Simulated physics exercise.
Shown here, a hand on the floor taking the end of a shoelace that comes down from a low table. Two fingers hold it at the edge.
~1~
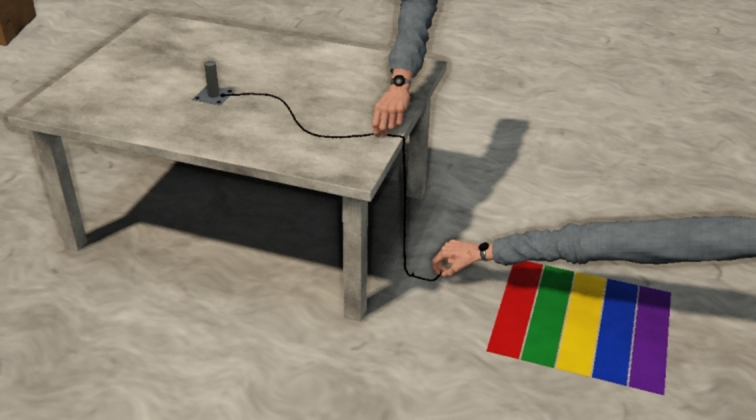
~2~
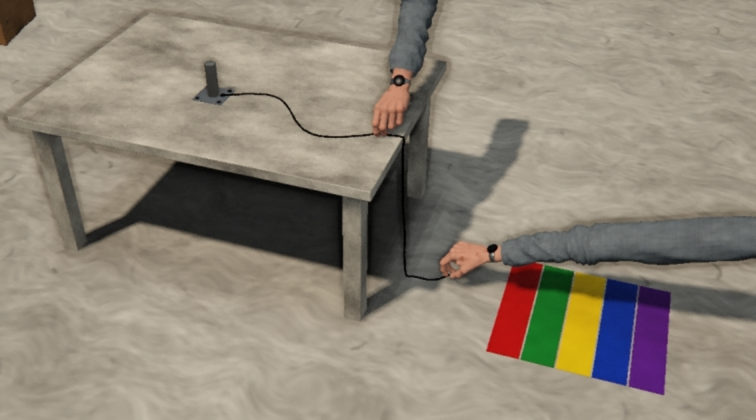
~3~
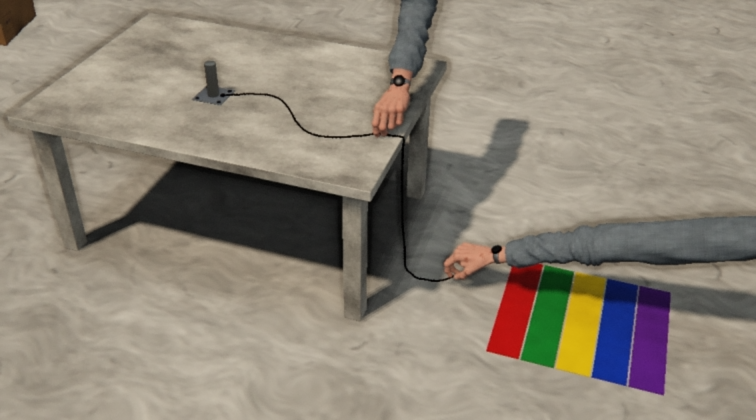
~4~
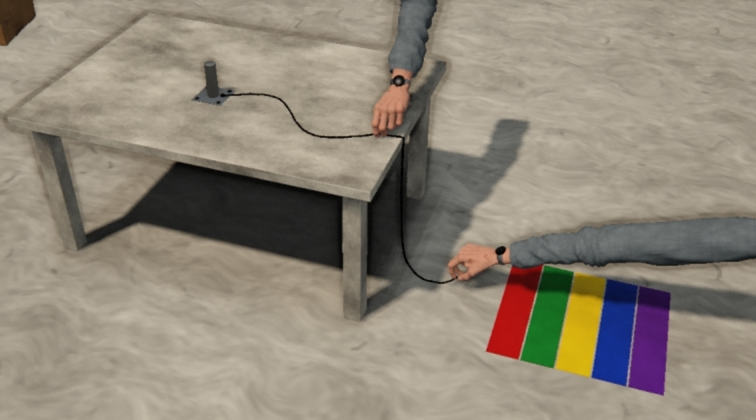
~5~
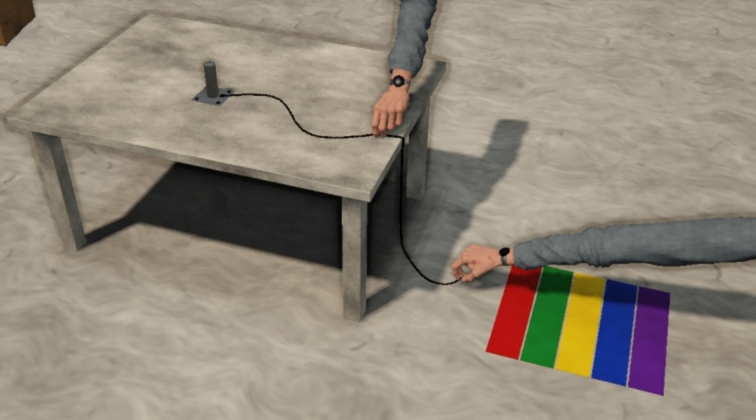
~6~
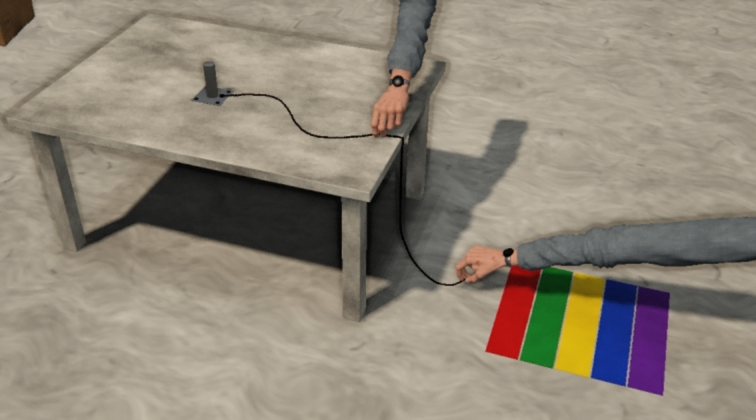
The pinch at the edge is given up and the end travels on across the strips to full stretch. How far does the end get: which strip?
The yellow one.
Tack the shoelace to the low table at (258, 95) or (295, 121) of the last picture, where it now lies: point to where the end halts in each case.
The places are (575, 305) and (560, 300).
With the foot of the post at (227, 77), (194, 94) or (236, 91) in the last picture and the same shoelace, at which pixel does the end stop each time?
About (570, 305), (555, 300) and (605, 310).
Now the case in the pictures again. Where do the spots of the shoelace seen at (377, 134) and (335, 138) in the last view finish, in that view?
The first at (406, 147), the second at (368, 132).
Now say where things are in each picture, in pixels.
In the first frame, end (441, 273); red (508, 337); green (542, 345); yellow (577, 353); blue (612, 362); purple (648, 371).
In the second frame, end (449, 275); shoelace through (252, 94) (294, 118) (345, 137) (403, 151) (403, 209) (405, 266).
In the third frame, end (453, 276).
In the fourth frame, end (457, 277); shoelace through (252, 94) (294, 118) (345, 137) (403, 152) (401, 209) (409, 265).
In the fifth frame, end (461, 278).
In the sixth frame, end (465, 279); shoelace through (251, 94) (293, 119) (345, 138) (402, 152) (400, 210) (416, 265).
Early on, end near (521, 292); over red.
Midway, end near (560, 301); over green.
At the end of the slack, end near (583, 306); over yellow. It halts on the yellow strip.
